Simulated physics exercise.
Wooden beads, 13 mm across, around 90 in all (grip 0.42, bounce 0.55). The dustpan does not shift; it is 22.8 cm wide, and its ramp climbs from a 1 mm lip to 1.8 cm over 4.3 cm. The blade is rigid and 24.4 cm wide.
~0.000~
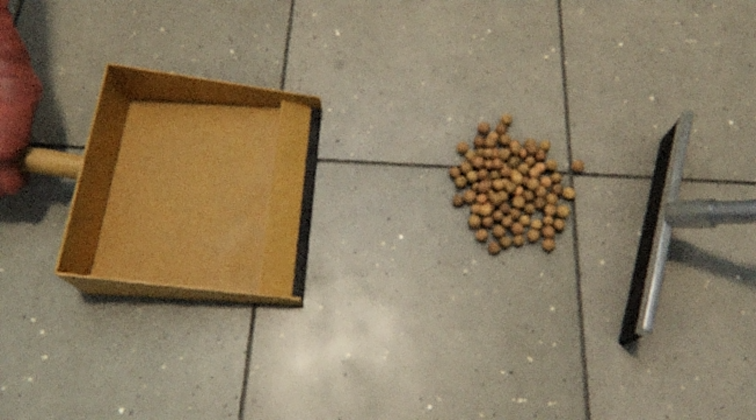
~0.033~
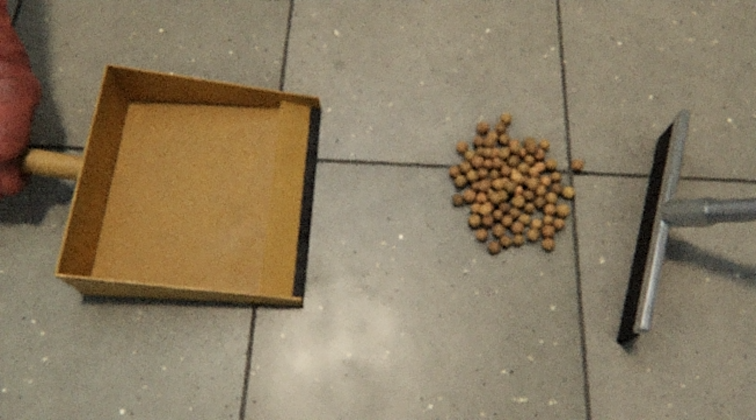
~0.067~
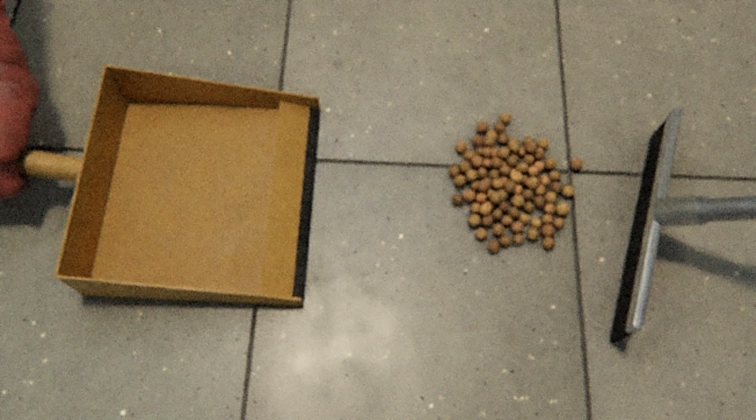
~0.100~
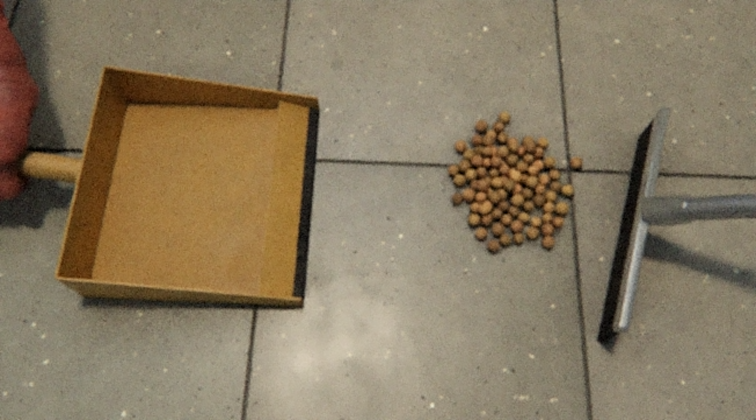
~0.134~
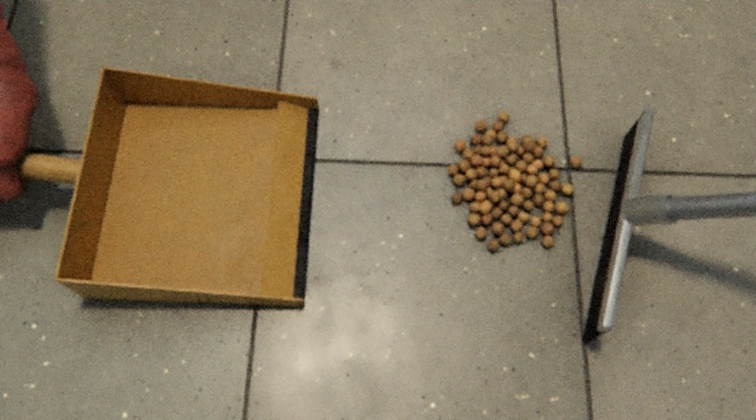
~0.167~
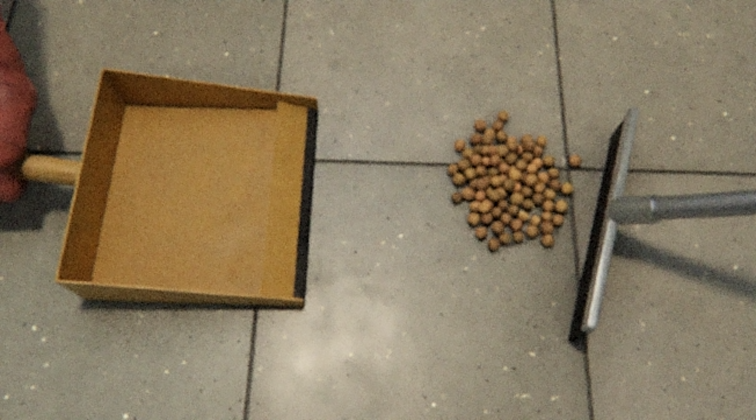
A hand holds a tan dustpan still while a squeegee slides left toward scattered wooden beads.
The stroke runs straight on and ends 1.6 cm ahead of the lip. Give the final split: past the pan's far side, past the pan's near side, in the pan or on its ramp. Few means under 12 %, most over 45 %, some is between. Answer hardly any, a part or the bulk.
Past the pan's far side: A part; past the pan's near side: Hardly any; in the pan or on its ramp: Hardly any.
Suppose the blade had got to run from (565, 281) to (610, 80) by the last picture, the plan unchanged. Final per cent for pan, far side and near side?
Pan 15, far 50, near 0.
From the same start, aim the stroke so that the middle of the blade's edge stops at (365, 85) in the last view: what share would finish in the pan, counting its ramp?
Some 10 per cent.
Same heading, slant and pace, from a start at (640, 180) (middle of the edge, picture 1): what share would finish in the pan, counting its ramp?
About 10 per cent.
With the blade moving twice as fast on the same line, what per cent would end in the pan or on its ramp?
It would be near 20 per cent.
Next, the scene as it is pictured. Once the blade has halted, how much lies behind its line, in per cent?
About 25 per cent.
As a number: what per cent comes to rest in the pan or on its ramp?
Some 10 per cent.
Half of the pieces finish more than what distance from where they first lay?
Some 18 cm.
After 0.44 s, middle of the blade 18 cm from the lip; 0 % over the lip, far side 5 %, near side 0 %.
After 0.63 s, middle of the blade 10 cm from the lip; 0 % over the lip, far side 15 %, near side 0 %.
After 0.93 s, middle of the blade 5 cm from the lip; 10 % over the lip, far side 20 %, near side 0 %.
By 1.4 s all is still; far side 20 %, near side 0 %, pan 10 %, in front of the lip or behind the blade 75 %.
